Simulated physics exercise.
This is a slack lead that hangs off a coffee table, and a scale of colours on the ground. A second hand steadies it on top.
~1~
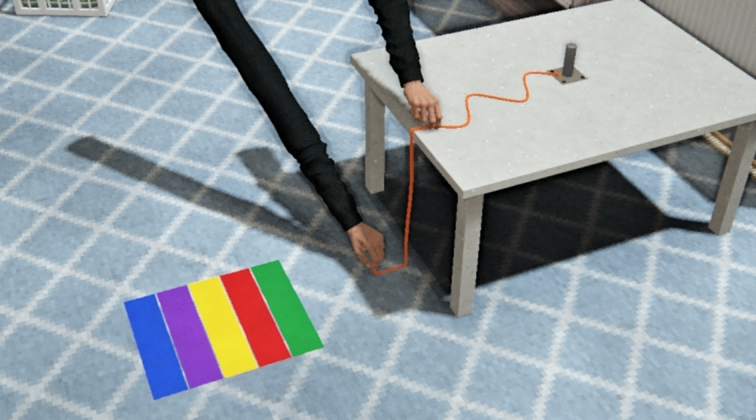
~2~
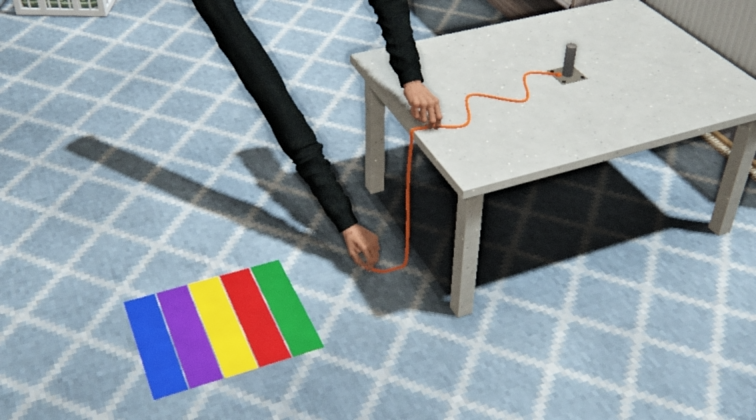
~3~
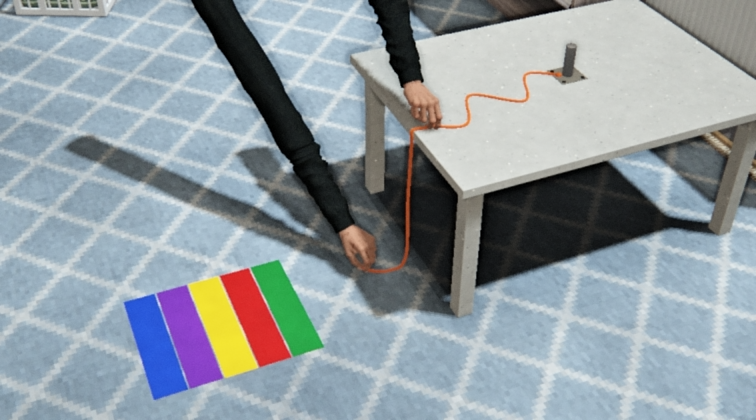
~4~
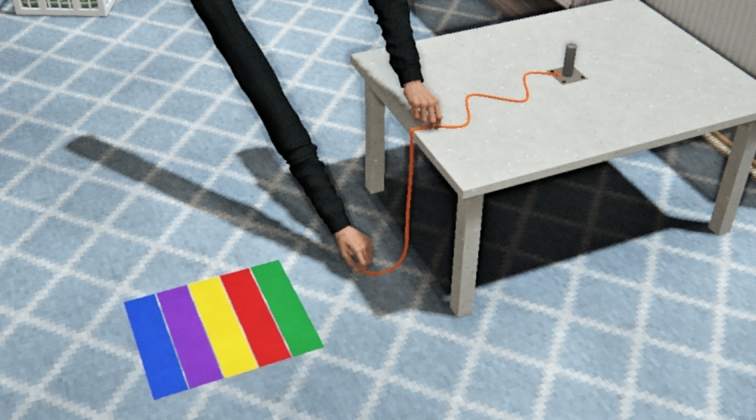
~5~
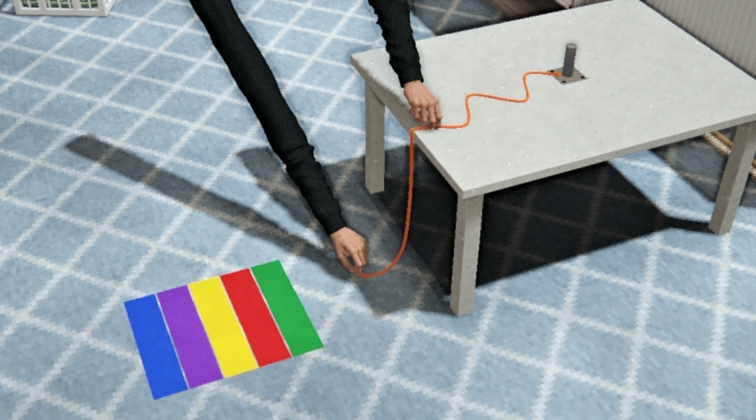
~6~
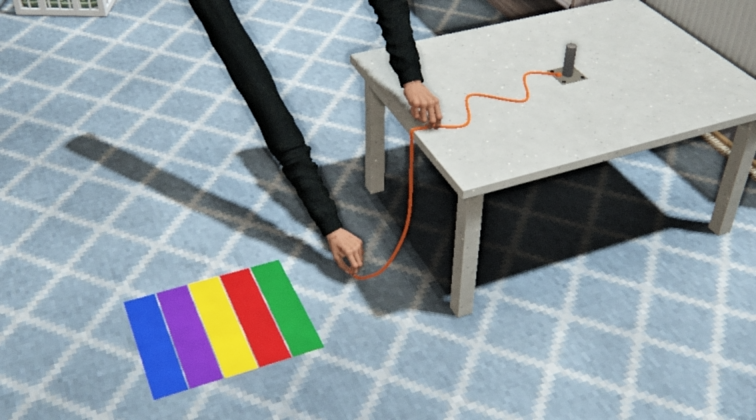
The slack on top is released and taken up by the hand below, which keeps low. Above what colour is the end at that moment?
The end stops over the purple strip.
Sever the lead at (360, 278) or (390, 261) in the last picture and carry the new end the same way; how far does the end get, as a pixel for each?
Near (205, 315) and (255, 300).
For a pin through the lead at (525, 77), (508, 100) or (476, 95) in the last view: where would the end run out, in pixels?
About (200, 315), (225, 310) and (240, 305).
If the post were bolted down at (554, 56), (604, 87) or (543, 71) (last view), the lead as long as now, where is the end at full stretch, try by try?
Near (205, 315), (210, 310) and (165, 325).
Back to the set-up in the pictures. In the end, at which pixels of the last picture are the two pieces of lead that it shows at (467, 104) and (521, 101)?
At (429, 120), then (487, 100).
Soon after, end near (253, 300); over red.
Then, end near (212, 312); over yellow.
At full stretch, end near (187, 319); over purple. It gets as far as the purple strip.
